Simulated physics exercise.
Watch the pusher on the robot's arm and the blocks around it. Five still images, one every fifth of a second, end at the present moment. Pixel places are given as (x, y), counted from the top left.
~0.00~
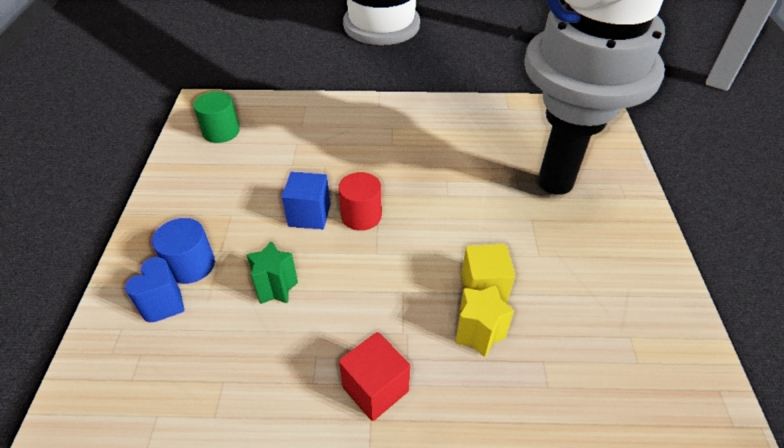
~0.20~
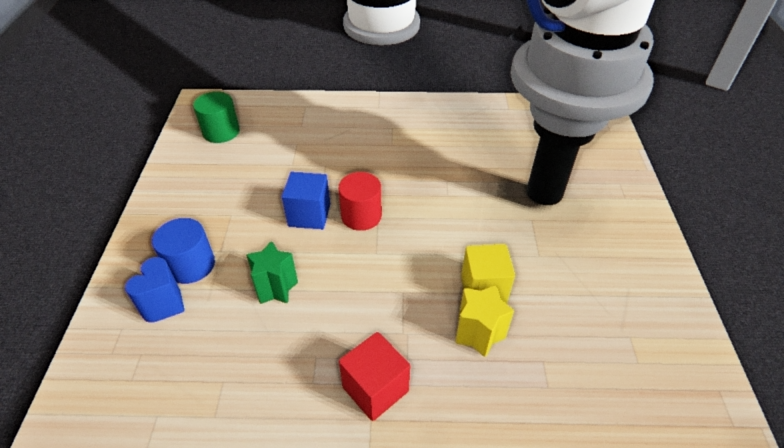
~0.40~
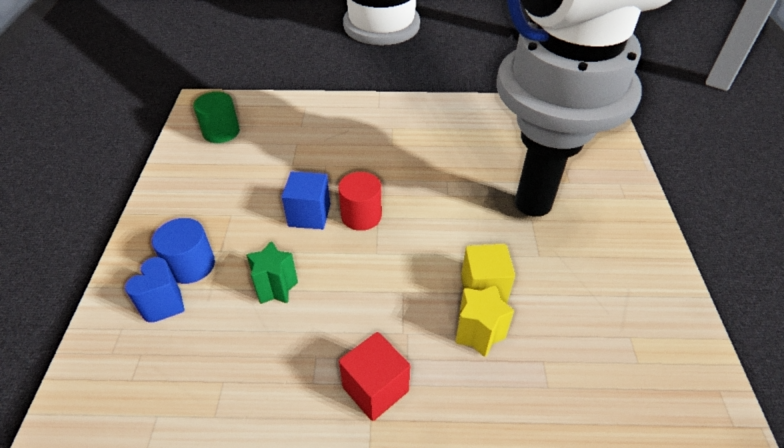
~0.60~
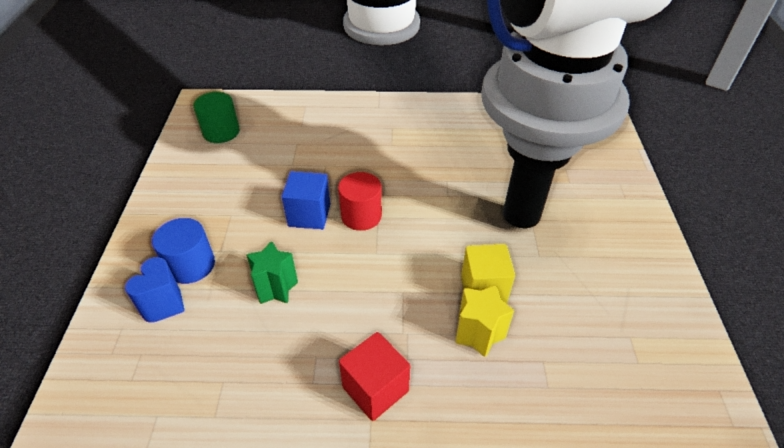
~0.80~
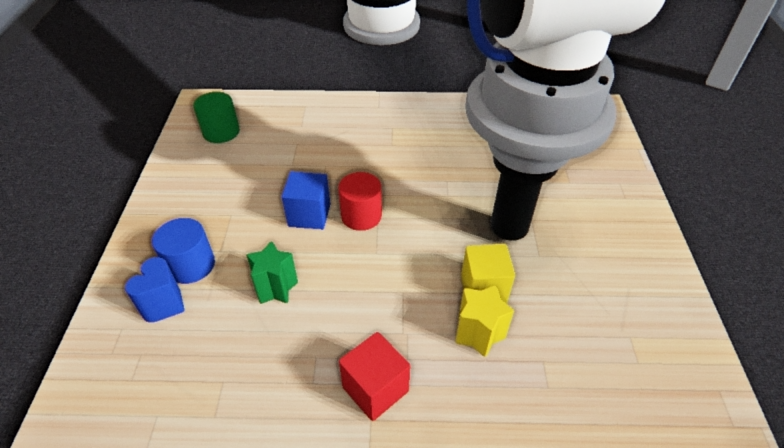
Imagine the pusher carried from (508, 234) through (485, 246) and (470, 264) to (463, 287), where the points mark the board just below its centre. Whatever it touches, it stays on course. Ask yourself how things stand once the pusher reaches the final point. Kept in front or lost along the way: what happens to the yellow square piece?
Ahead to the end.
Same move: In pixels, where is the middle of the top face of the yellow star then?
It comes to (491, 333).
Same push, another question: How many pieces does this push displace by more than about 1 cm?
Two blocks.
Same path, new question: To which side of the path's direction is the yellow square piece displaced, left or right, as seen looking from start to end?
It gets pushed left.
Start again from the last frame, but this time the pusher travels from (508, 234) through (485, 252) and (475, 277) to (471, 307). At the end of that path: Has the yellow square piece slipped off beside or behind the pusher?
No, that is not how it ends up.
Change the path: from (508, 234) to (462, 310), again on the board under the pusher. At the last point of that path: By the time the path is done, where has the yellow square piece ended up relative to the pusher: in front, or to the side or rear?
It holds its place in front.
What follows on the original path. Halfway along, pusher at (477, 248); nothing pushed yet.
At the end, pusher at (464, 280); yellow star at (491, 333), turned 25° clockwise; yellow square piece at (494, 291), turned 35° anticlockwise.
